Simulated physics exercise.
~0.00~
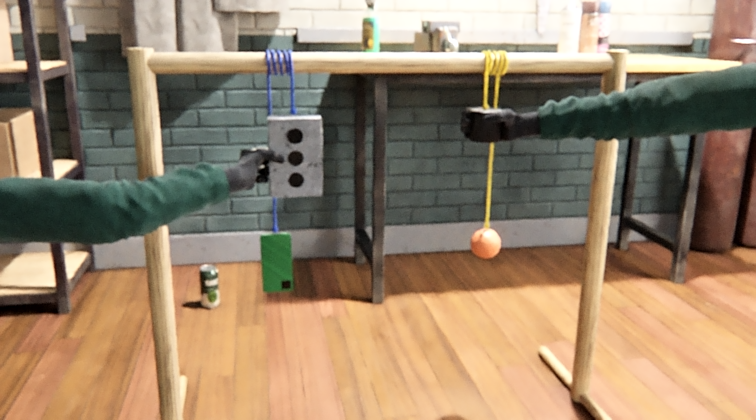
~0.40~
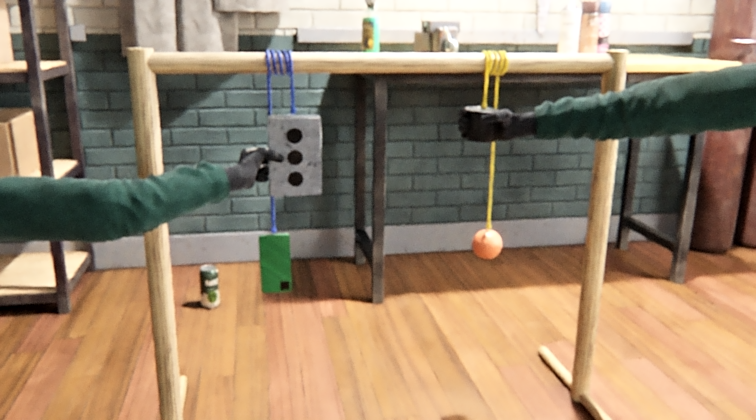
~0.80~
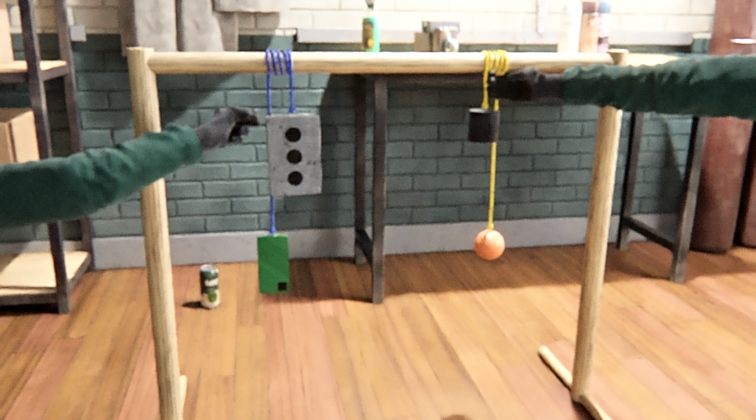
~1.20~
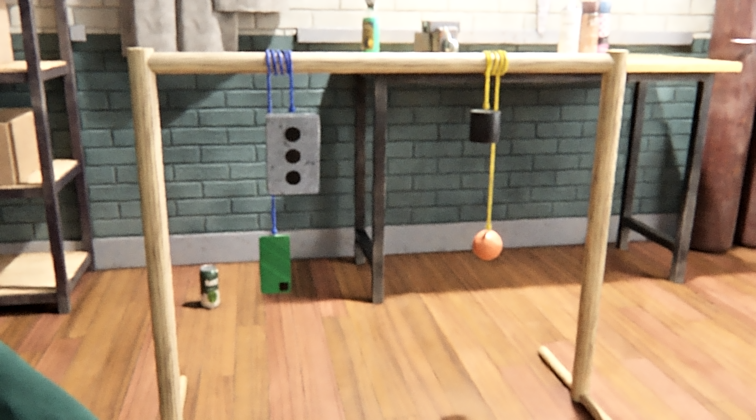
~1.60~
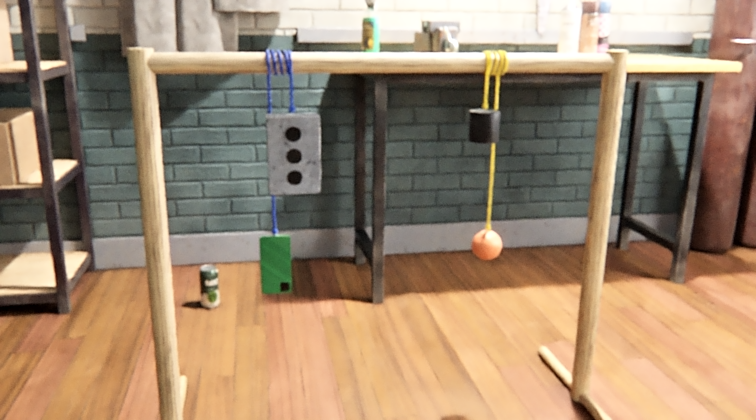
Two gloved hands letting go of a grey block and a black cylinder, both staying hung from a wooden rail.
